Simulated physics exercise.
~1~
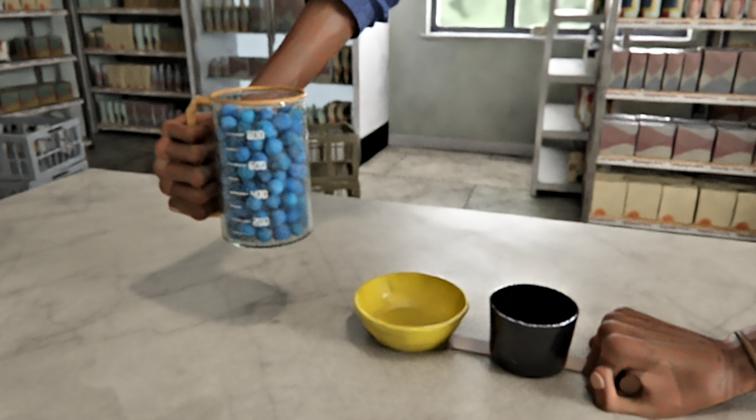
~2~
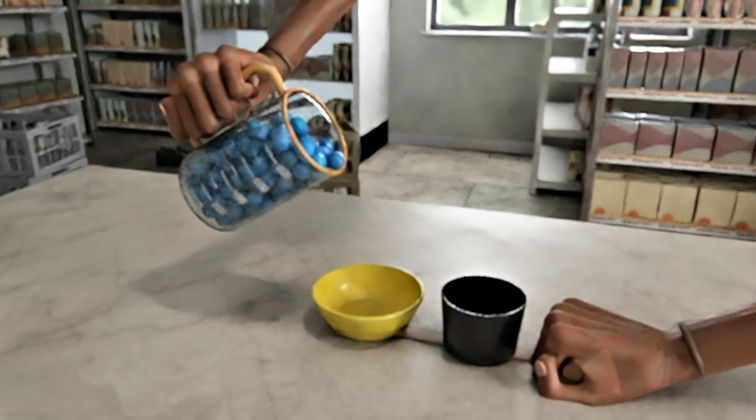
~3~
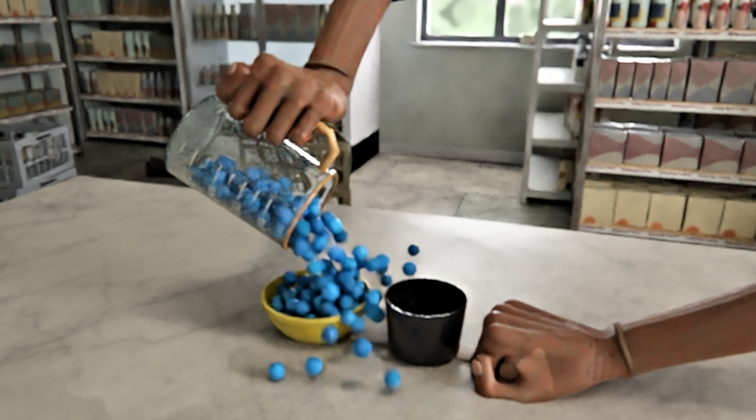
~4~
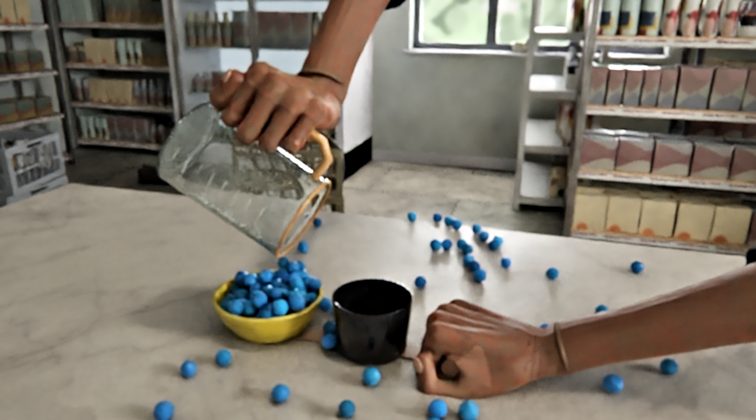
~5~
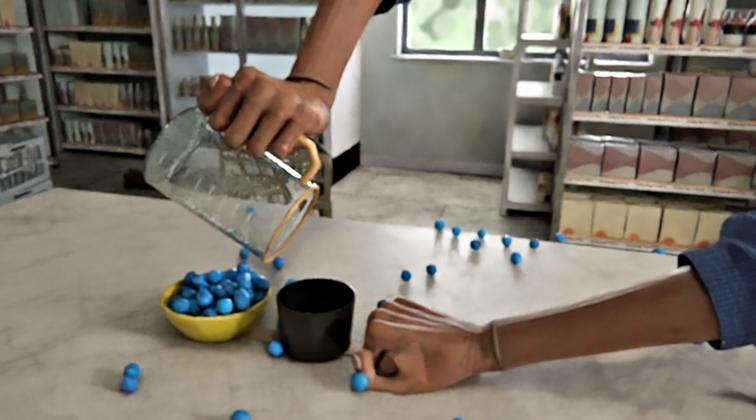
Blue balls pour from a tilted jug, filling a yellow bowl and scattering across the table.
